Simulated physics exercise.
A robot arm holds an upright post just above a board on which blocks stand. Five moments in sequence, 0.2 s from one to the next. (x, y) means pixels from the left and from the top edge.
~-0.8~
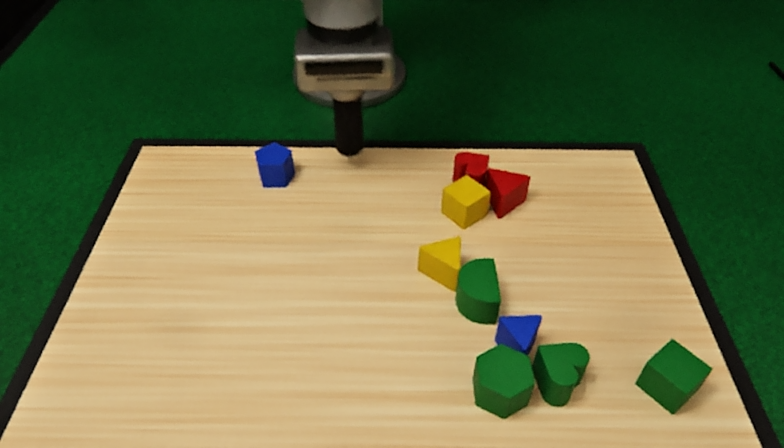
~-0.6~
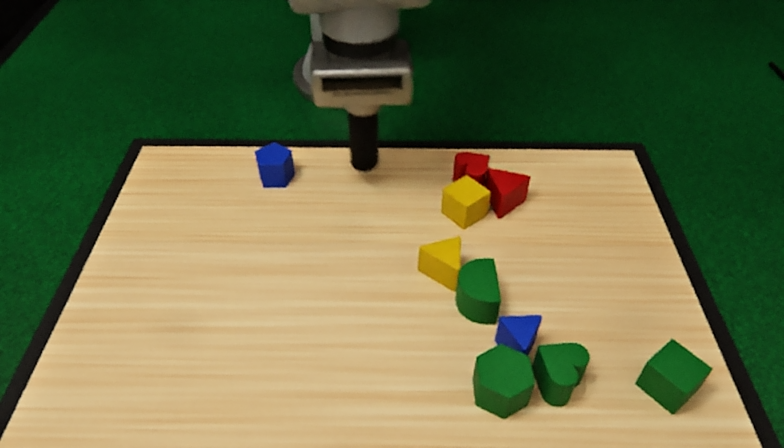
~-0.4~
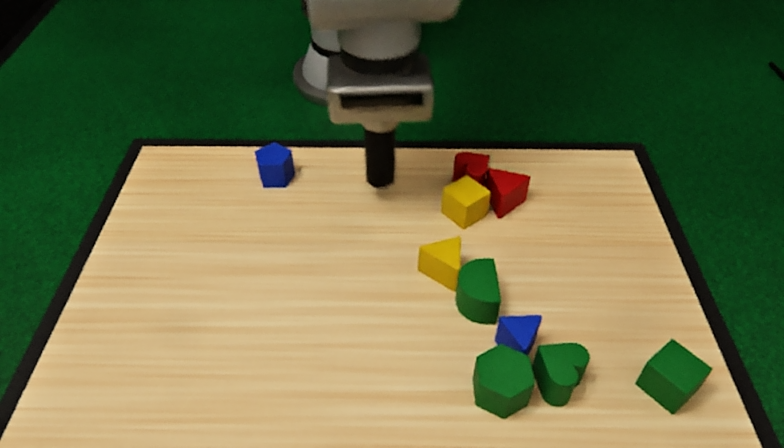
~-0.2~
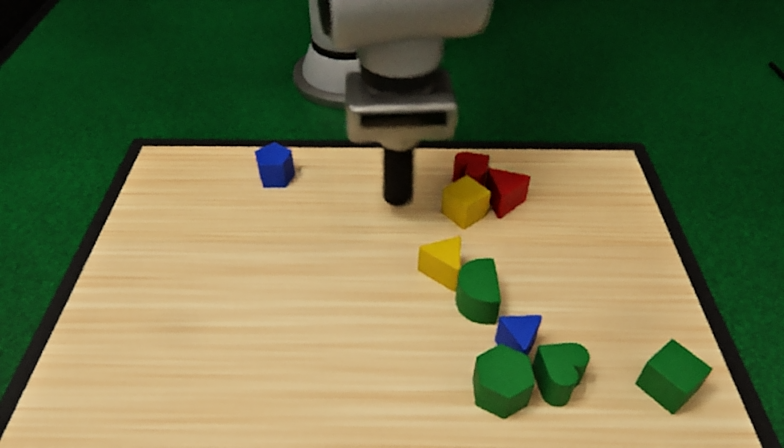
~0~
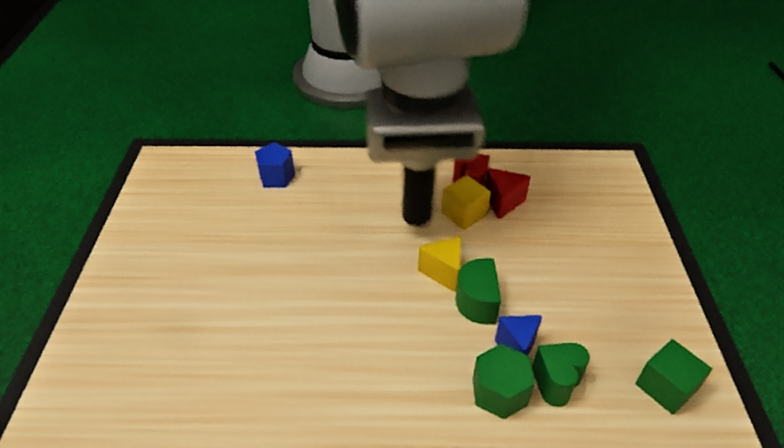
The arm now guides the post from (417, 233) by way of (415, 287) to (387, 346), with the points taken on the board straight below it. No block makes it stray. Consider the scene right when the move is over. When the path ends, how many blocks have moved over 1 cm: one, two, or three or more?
2 blocks.
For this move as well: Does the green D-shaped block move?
Answer: Yes.
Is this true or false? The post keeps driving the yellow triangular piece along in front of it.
It is false.
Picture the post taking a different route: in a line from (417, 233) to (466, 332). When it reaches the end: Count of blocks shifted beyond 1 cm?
Two blocks, no more.
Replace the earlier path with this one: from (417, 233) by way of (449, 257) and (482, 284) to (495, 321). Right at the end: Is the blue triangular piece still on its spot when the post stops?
Answer: No.
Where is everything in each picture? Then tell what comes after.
Tip of the post (350, 148), middles of tops, yellow triangular piece (446, 250), yellow square piece (467, 190), green D-shaped block (481, 279), in the first frame.
Post (365, 163), nothing pushed, in the second frame.
Post (381, 179), nothing pushed, in the third frame.
Post (398, 197), nothing pushed, in the fourth frame.
Post (417, 216), yellow triangular piece (446, 250), yellow square piece (467, 190), green D-shaped block (481, 279), in the fifth frame.
On the path given first. One third of the way, post (419, 251); yellow triangular piece (447, 259), turned 20° anticlockwise; green D-shaped block (489, 283).
Two thirds of the way, post (409, 290); yellow triangular piece (448, 270), turned 60° anticlockwise; green D-shaped block (496, 285).
At the end, post (387, 329); yellow triangular piece (448, 270), turned 60° anticlockwise; yellow square piece unmoved; green D-shaped block (496, 285).
